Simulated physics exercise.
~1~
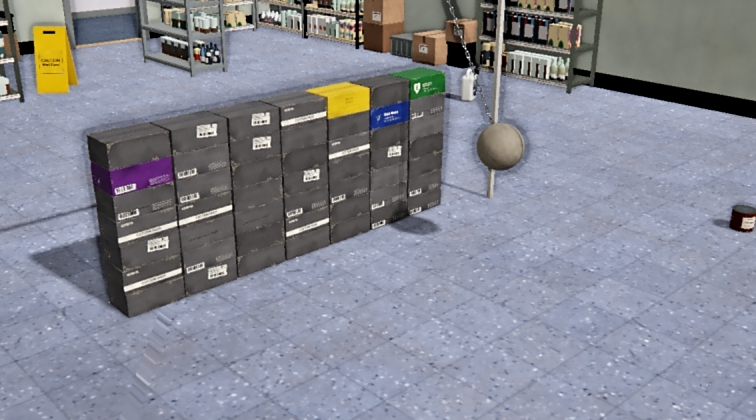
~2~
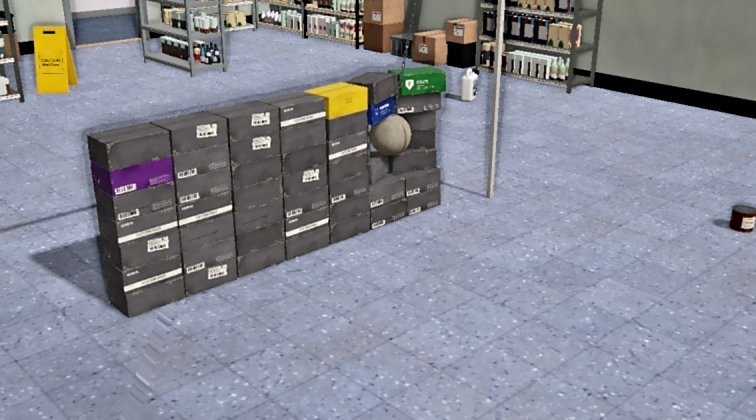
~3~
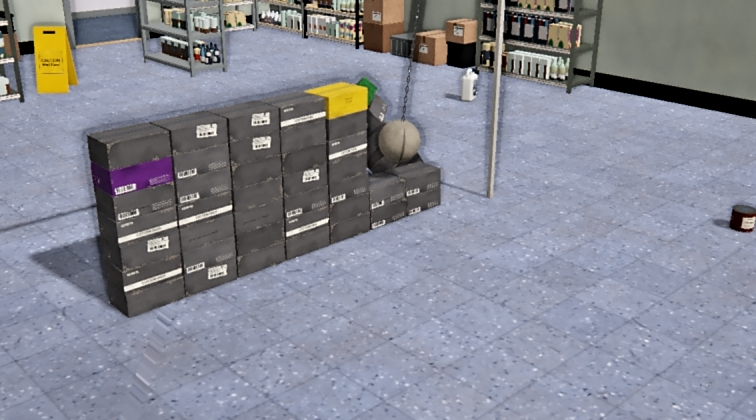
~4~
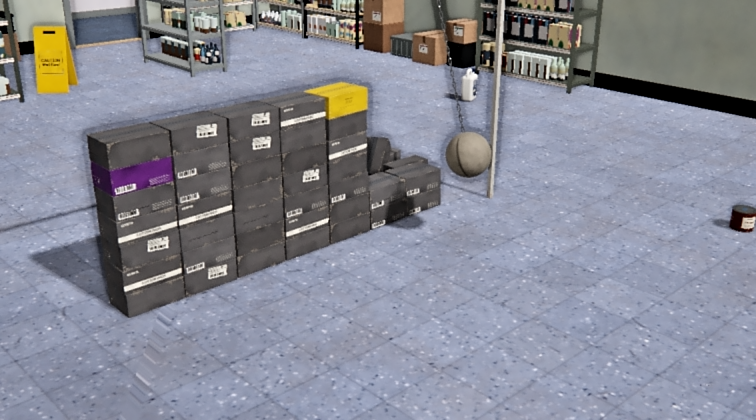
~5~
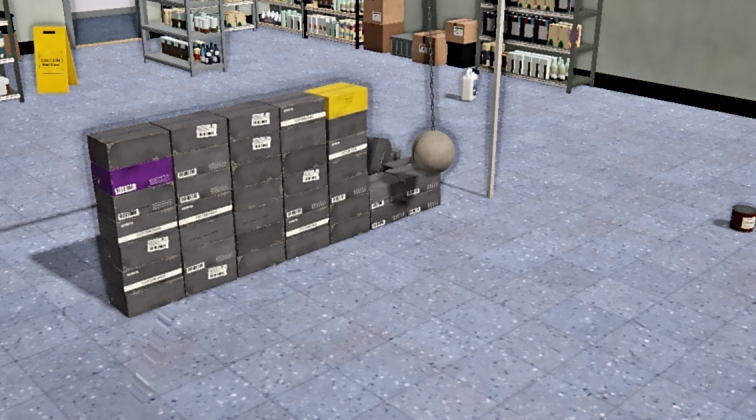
In a storeroom with a speckled blue floor, a hanging stone ball swung left into the right end of a wall of dark boxes, knocking the blue and green ones out of sight, then swung back, while the purple and yellow boxes stayed put.
